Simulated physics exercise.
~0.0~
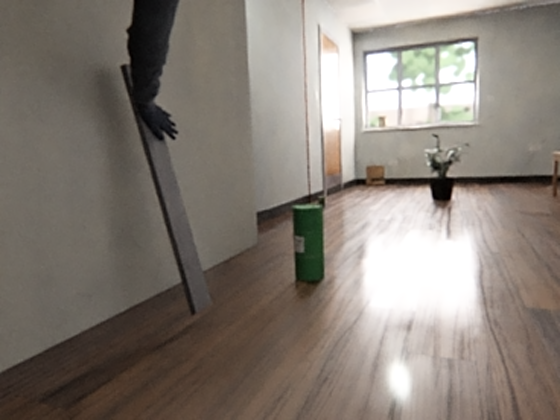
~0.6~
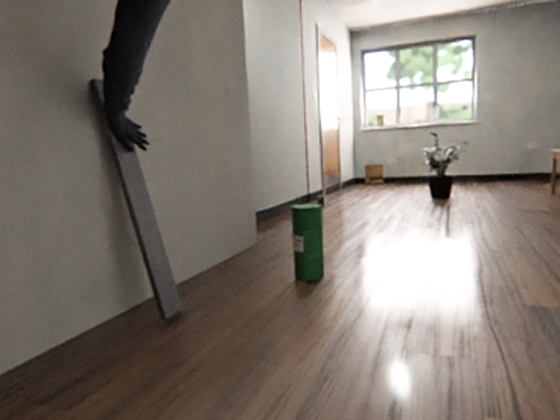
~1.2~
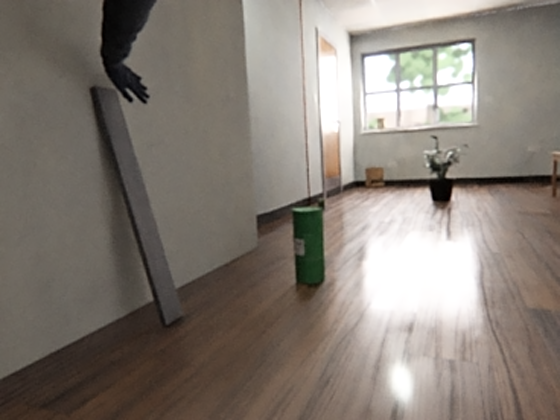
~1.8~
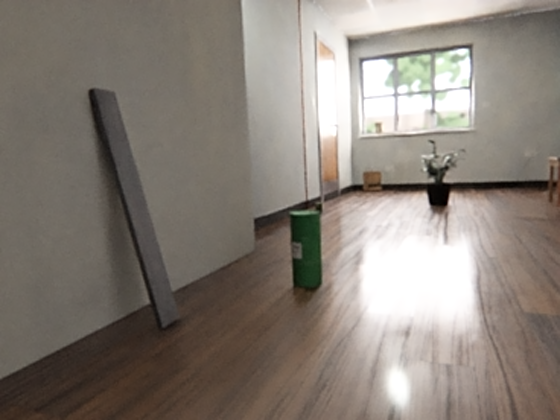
A grey plank was shifted left by a dark-gloved hand and leaned against a pale wall, near a green canister on the wooden floor. The hand then let go and drew away, and the plank stayed propped up on its own.
